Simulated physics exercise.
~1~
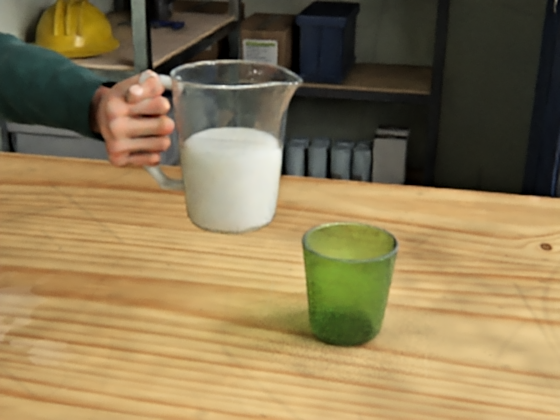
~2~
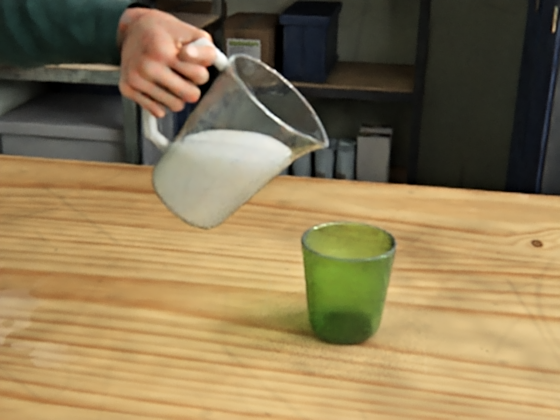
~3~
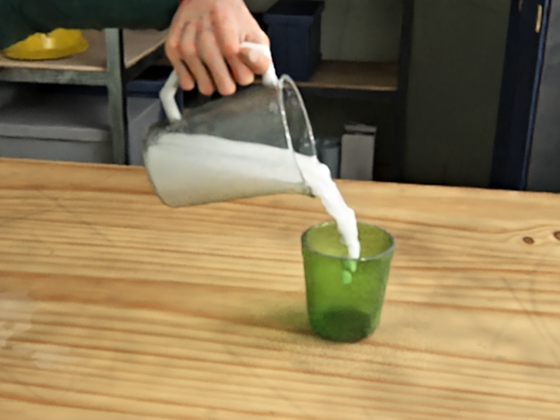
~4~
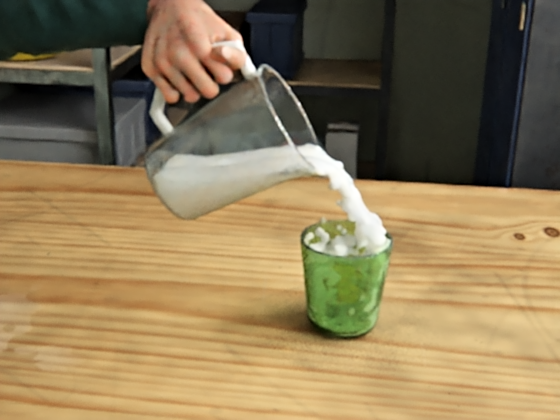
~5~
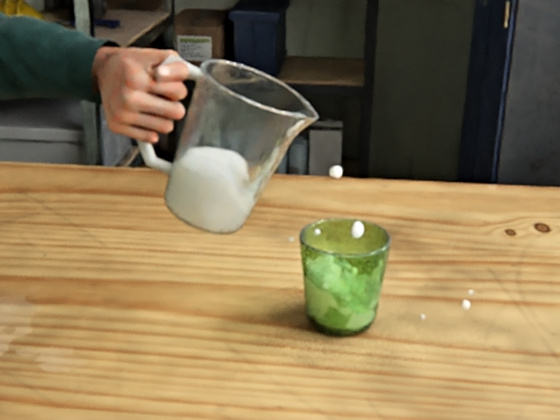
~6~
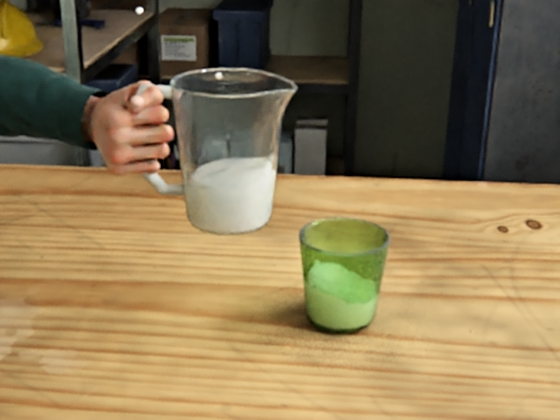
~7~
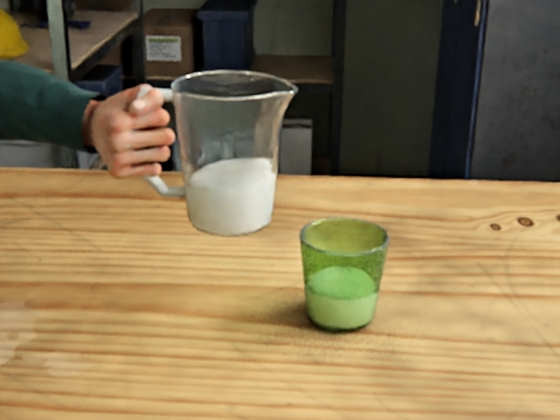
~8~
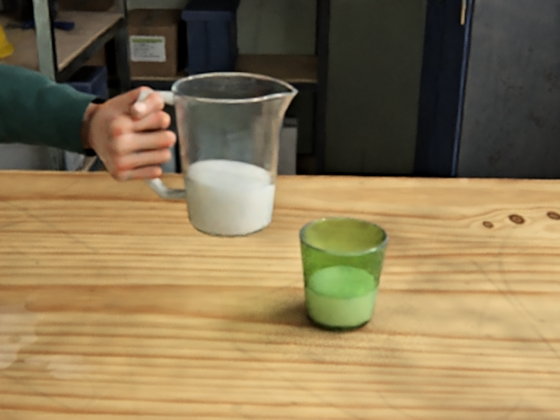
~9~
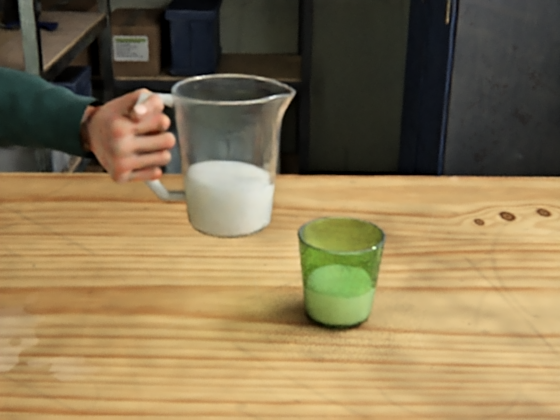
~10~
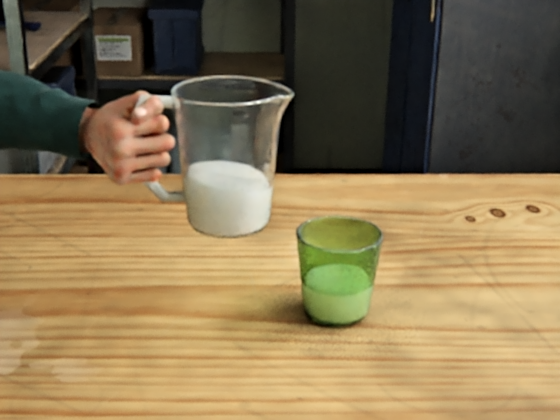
A hand in a dark green sleeve holds a clear glass jug of milk at the left, above a pale wooden table seen from slightly above, with a green drinking glass standing empty to its right. Shelves with boxes and a yellow hard hat fill the dim background, which slides gently sideways as the view drifts. The hand tips the jug rightwards until milk streams from its spout into the glass, churning and splashing inside. The jug swings back upright while a few white drops fly off. Finally, the milk settles, leaving the glass partly filled and plenty still in the jug.
